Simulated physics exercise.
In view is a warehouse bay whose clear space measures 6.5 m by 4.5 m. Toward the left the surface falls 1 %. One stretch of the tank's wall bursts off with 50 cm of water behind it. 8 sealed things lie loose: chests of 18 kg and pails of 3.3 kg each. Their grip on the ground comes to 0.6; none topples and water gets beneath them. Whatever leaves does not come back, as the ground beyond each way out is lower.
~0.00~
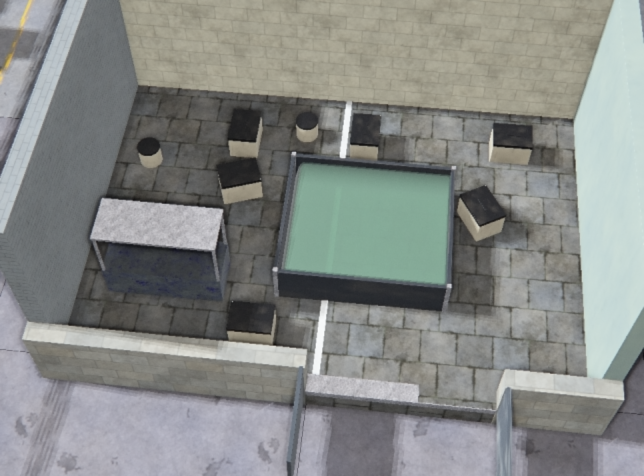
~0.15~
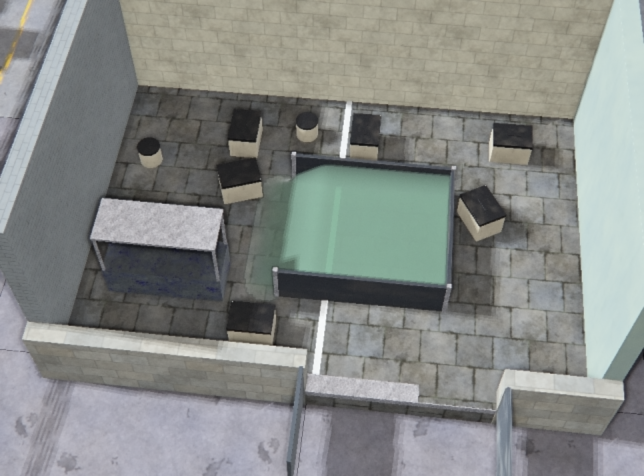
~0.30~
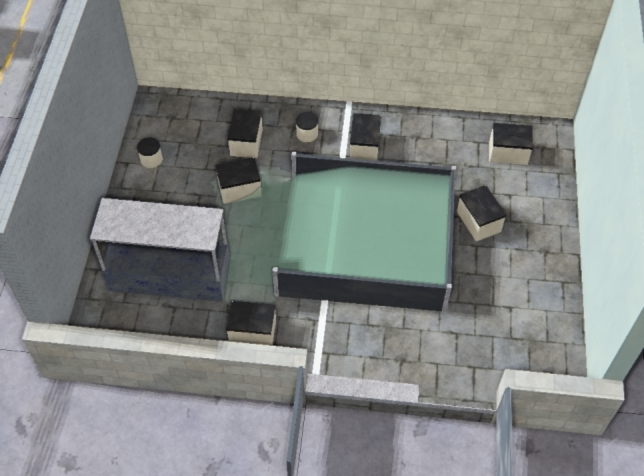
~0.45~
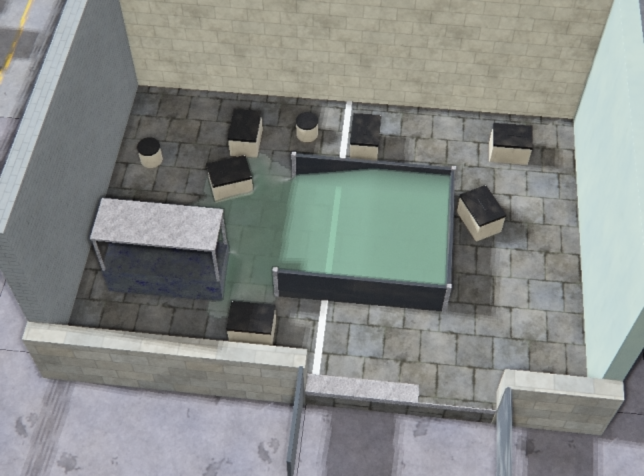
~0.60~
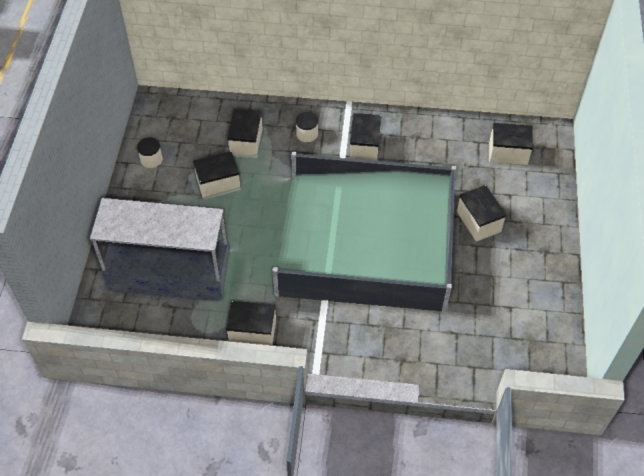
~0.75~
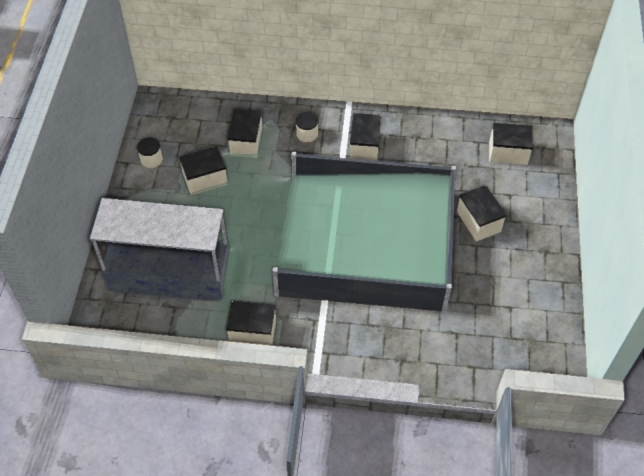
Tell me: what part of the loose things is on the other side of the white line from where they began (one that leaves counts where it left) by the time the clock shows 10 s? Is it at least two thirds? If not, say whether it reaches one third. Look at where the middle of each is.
The share across is a third or more, but short of two thirds.
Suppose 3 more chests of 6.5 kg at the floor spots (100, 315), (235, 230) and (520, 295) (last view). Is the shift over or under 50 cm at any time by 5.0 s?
In that order: Crosses the line, then crosses the line, then stays inside the line.
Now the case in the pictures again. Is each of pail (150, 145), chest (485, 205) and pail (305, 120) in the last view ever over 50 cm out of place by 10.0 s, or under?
In sequence: Beyond the mark / within the mark / beyond the mark.
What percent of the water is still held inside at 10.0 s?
Remaining: Approx. 92 per cent.
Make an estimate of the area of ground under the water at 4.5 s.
Roughly 22 m2 of it is wet.
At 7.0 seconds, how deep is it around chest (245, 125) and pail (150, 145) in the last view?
Close to 8 and 10 centimetres.
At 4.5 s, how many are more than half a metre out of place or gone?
5.
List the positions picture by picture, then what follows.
The first frame shows a chest at (239, 172) rests on the ground; a chest at (245, 124), on the bottom; 3.7 m2 under water; 0 of 8 have shifted.
The second frame shows a chest at (239, 172) rests on the ground; a chest at (245, 124), on the bottom; 4.5 m2 under water; 0 of 8 have shifted.
The third frame shows a chest at (238, 172), on the bottom; a chest at (245, 124) rests on the ground; 5.3 m2 under water; 0 of 8 have shifted.
The fourth frame shows a chest at (229, 170), on the bottom, 14 cm from its start; a chest at (245, 124), on the bottom; water covers 6.0 m2; 1 of 8 have shifted.
The fifth frame shows a chest at (216, 167), on the bottom, 33 cm from its start; a chest at (245, 124), on the bottom; 6.8 m2 under water; 1 of 8 have shifted.
The sixth frame shows a chest at (203, 162), on the bottom, 54 cm from its start; a chest at (245, 124) rests on the ground; 7.9 m2 under water; 1 of 8 have shifted.
After 2.0 s 0 of 8 are over the mark; 2 afloat.
After 4.5 s 2 of 8 are over the mark; 2 afloat.
After 7.0 s 4 of 8 are over the mark; 2 afloat.
After 10.0 s 4 of 8 are over the mark; 2 afloat.
